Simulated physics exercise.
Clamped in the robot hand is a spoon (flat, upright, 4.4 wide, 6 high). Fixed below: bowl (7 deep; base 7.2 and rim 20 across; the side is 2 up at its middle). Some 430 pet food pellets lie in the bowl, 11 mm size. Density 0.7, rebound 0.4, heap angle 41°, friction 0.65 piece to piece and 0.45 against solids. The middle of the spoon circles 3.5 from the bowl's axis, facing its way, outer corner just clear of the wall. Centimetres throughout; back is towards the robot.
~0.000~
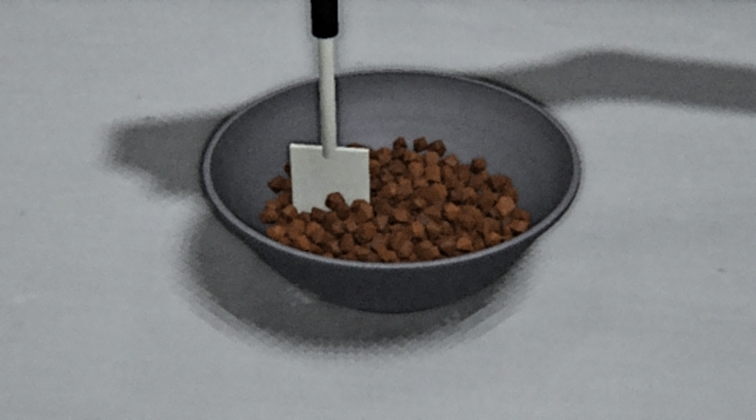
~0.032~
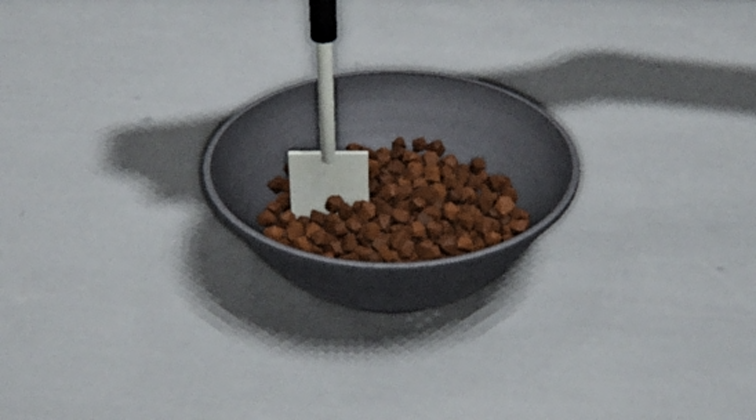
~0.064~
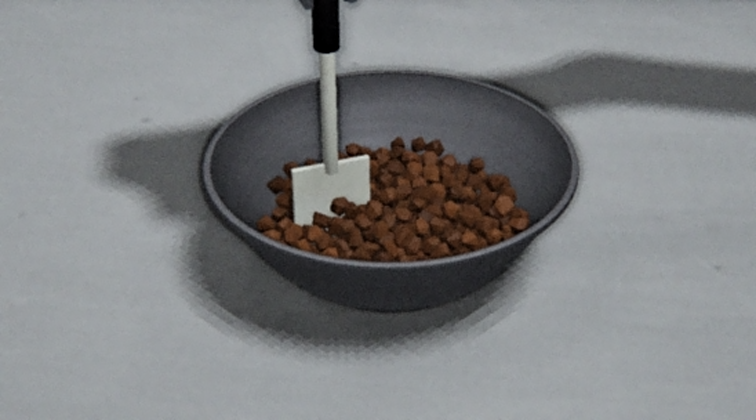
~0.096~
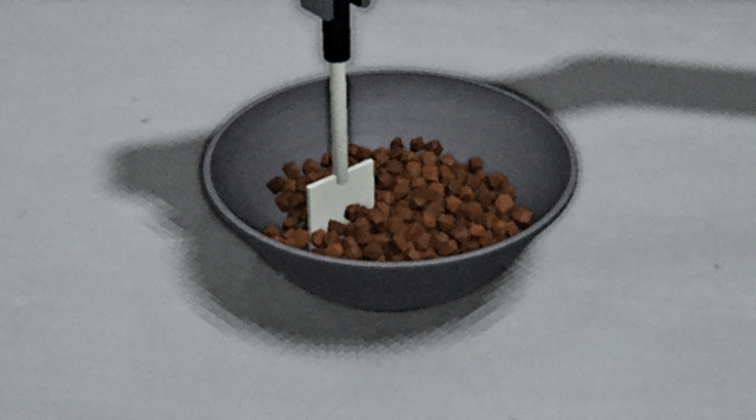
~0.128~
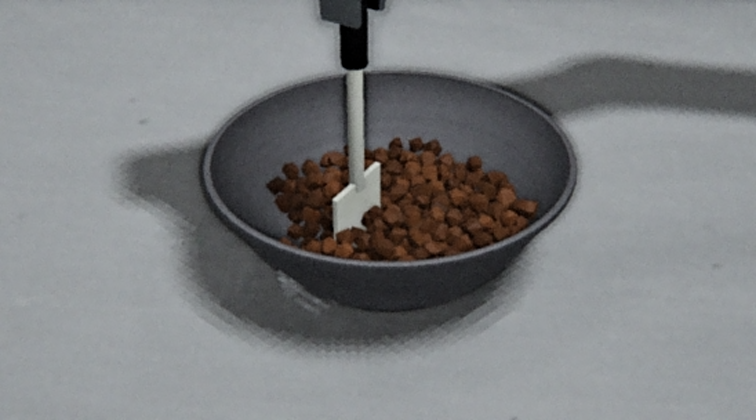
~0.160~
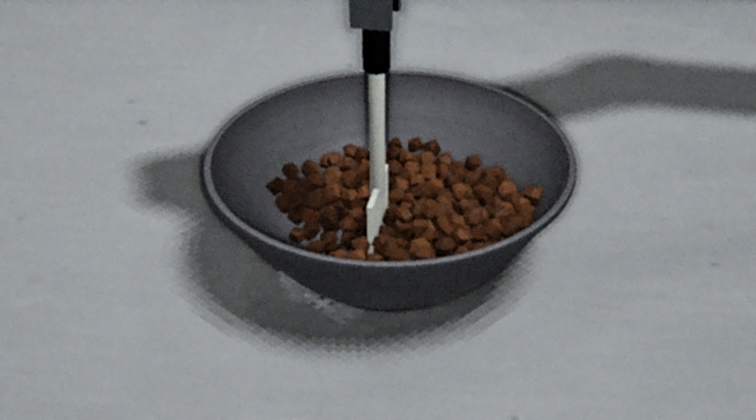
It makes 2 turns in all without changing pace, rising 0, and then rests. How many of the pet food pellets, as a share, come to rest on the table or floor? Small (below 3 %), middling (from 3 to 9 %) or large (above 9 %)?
A middling share, from 3 to 9 %, ends on the table or floor.
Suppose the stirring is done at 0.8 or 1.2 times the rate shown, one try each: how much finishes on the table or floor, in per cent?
Some 5 and 15 per cent.
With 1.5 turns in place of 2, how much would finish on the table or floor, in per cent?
In that case some 5 per cent.
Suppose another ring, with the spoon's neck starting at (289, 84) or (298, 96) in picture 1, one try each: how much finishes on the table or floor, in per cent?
Some 20 and 25 per cent.
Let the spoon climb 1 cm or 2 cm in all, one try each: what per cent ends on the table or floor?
Some 5 and 5 per cent.
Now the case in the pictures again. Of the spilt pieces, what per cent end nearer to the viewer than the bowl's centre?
Some 40 per cent.
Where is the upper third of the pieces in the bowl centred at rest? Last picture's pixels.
At about (297, 221).
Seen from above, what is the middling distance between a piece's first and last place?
About 9 cm.
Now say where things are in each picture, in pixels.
The first picture shows the spoon neck at (328, 124), 0° round; upper third of the load around (400, 206), from x 270 to 520, top at y 145; 430 in the bowl.
The second picture shows the spoon neck at (327, 129), 8° round; upper third of the load around (398, 207), from x 265 to 520, top at y 145.
The third picture shows the spoon neck at (330, 140), 27° round; upper third of the load around (390, 215), from x 265 to 520, top at y 145.
The fourth picture shows the spoon neck at (340, 150), 46° round; upper third of the load around (397, 222), from x 270 to 525, top at y 145.
The fifth picture shows the spoon neck at (356, 157), 66° round; upper third of the load around (411, 221), from x 275 to 530, top at y 145.
The sixth picture shows the spoon neck at (377, 161), 86° round; upper third of the load around (435, 222), from x 275 to 535, top at y 145; 430 in the bowl.
After 0.57 s, 334° round, highest piece 9 above the table; 423 in the bowl, 4 on the table or floor, 3 in flight or on the tool.
After 0.97 s, 223° round, highest piece 8 above the table; 411 in the bowl, 19 on the table or floor.
After 1.38 s, 0° round, highest piece 7 above the table; 404 in the bowl, 26 on the table or floor.
After 2.08 s, 0° round, highest piece 7 above the table; 404 in the bowl, 26 on the table or floor.
In the end, 404 in the bowl, 26 on the table or floor. That is 6 % on the table or floor.
